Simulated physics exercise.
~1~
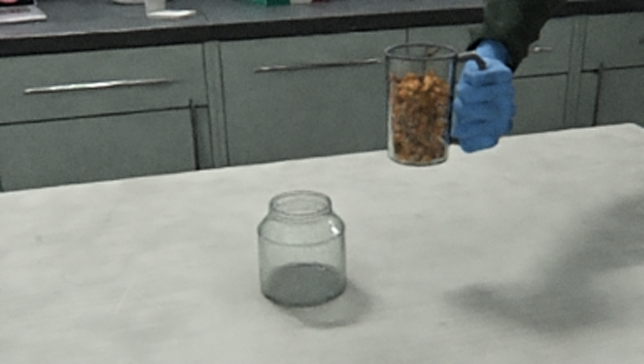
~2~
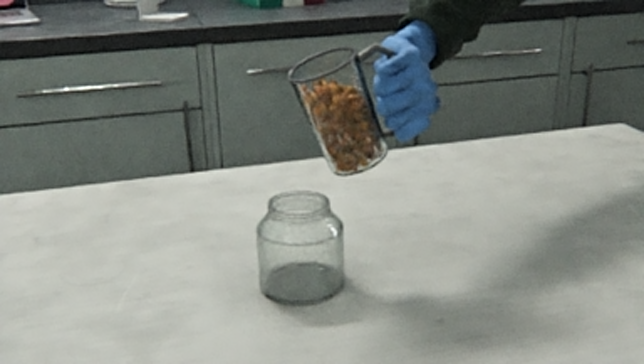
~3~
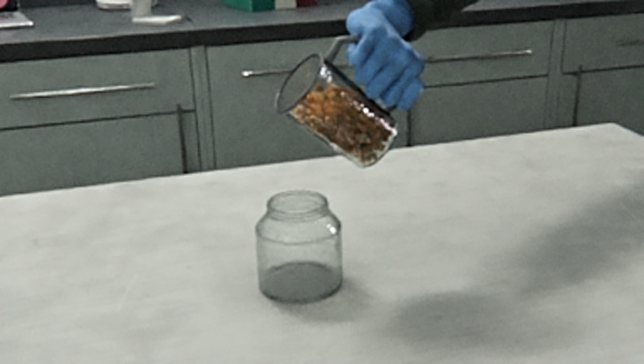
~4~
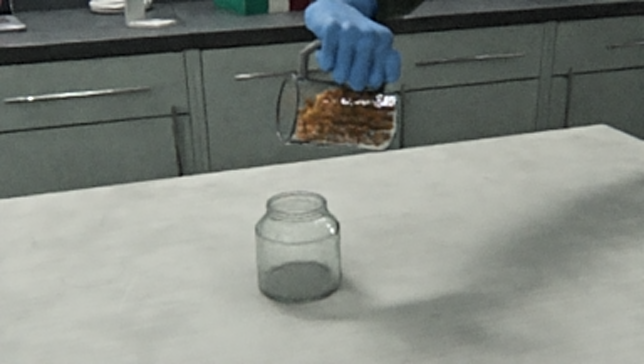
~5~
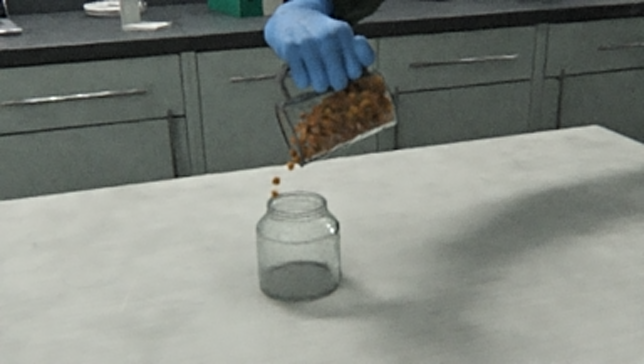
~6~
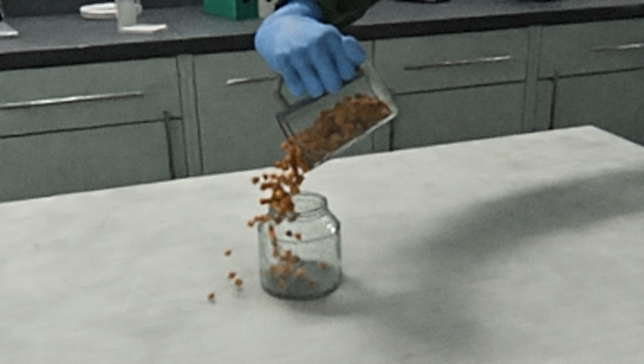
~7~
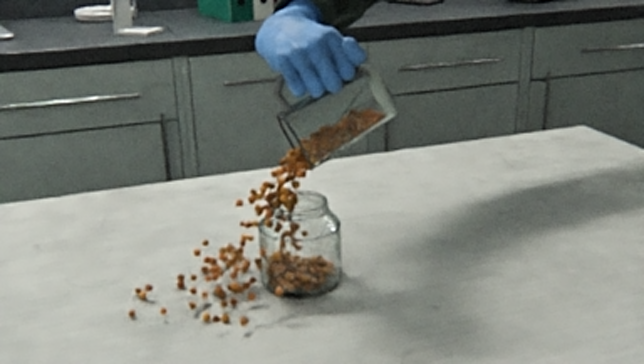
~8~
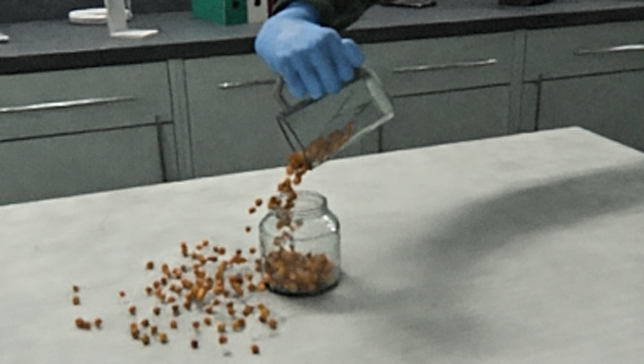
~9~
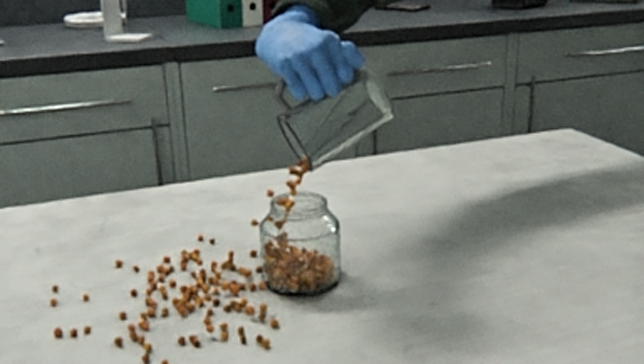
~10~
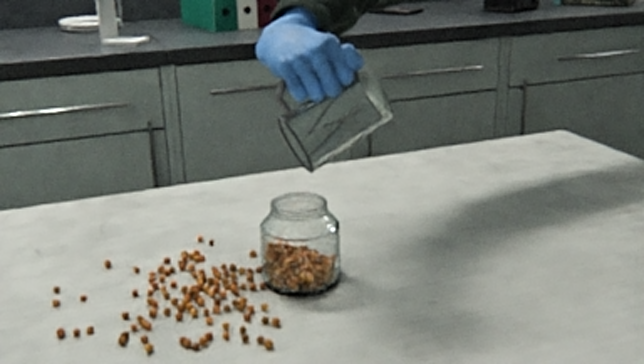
On a pale tabletop in front of grey drawers, a blue-gloved hand tips a clear measuring cup of roasted chickpeas over a glass jar until it is empty; most land in the jar, while some spill and scatter across the table to its left.
